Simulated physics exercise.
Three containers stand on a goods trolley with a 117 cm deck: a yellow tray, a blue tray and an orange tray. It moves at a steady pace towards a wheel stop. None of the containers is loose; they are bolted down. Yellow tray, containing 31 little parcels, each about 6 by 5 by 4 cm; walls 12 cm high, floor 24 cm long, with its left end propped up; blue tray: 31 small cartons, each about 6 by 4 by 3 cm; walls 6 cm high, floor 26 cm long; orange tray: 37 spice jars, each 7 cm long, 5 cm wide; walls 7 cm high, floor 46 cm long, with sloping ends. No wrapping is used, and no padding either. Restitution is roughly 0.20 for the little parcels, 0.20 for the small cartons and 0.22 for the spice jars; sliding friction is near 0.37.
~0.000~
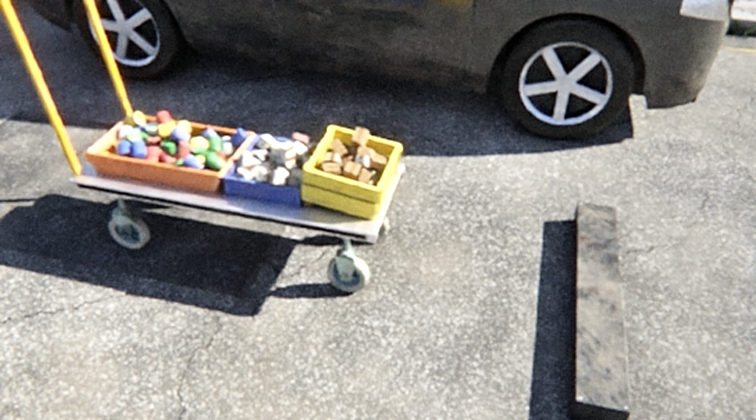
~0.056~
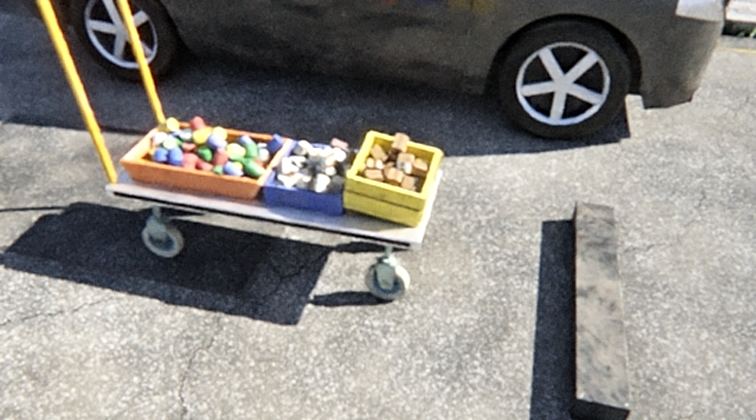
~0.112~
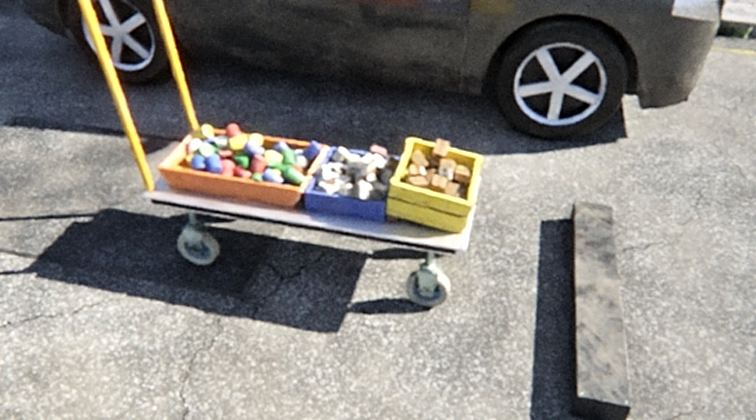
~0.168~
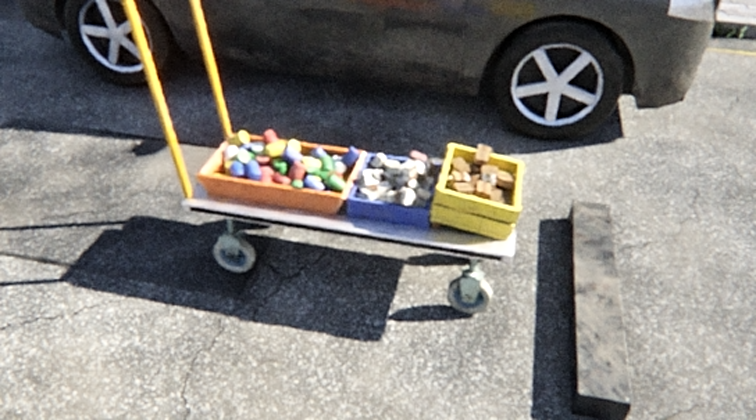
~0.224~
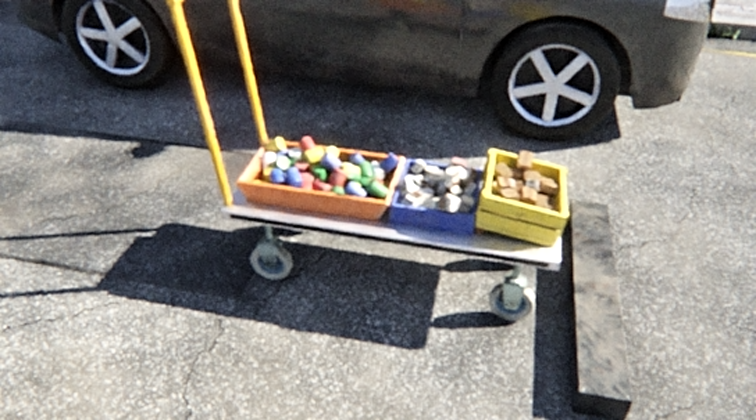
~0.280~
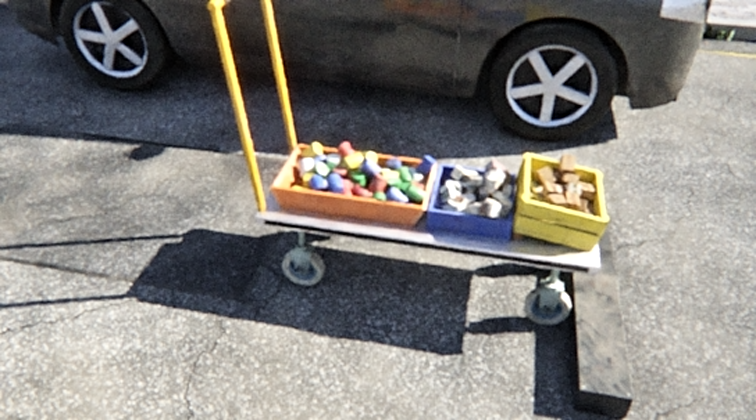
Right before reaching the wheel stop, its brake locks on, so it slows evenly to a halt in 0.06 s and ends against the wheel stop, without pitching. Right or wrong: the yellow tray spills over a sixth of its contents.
Wrong, under a sixth spills.
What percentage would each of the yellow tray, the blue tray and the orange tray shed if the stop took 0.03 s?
With that change, yellow tray 10 per cent, blue tray 20 per cent, orange tray 30 per cent.
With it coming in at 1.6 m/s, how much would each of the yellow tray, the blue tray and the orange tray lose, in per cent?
Then the yellow tray sheds 0 per cent of its load, the blue tray 0 per cent, and the orange tray 10 per cent.
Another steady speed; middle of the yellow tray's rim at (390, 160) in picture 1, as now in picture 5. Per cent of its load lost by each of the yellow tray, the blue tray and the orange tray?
Then yellow tray 0, blue tray 10, orange tray 20 per cent.
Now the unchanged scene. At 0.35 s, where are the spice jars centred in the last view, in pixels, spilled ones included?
Centred roughly at (391, 180).
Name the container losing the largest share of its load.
That would be the orange tray.
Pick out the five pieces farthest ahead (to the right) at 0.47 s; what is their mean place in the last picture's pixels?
Their mean place is near (612, 201).
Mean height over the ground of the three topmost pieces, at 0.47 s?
Height, averaged: Around 58 cm.
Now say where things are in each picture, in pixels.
In the first frame (places track the rim corner closest to us here; the camera moves round a little), yellow tray (377, 189); orange tray (218, 174); 75 cm to go; all still inside.
Yellow tray (422, 196); orange tray (258, 182); 60 cm to go, in the second frame.
Yellow tray (468, 203); orange tray (300, 189); 45 cm to go, in the third frame.
Yellow tray (515, 209); orange tray (342, 196); 29 cm to go, in the fourth frame.
Yellow tray (562, 215); orange tray (385, 202); 14 cm to go, in the fifth frame.
Yellow tray (602, 220); orange tray (422, 207); stopping; all still inside, in the sixth frame.
After 0.35 s, the yellow tray is down by 1 of 31, the blue tray is down by 1 of 31 and the orange tray has all 37.
After 0.47 s, the yellow tray is down by 1 of 31, the blue tray is down by 3 of 31 and the orange tray is down by 5 of 37.
After 0.70 s, the yellow tray is down by 1 of 31, the blue tray is down by 3 of 31 and the orange tray is down by 10 of 37.
Outcome (at 1.20 s), the yellow tray is down by 1 of 31, the blue tray is down by 3 of 31 and the orange tray is down by 10 of 37. Asked share, 1 of 31, 3 per cent.
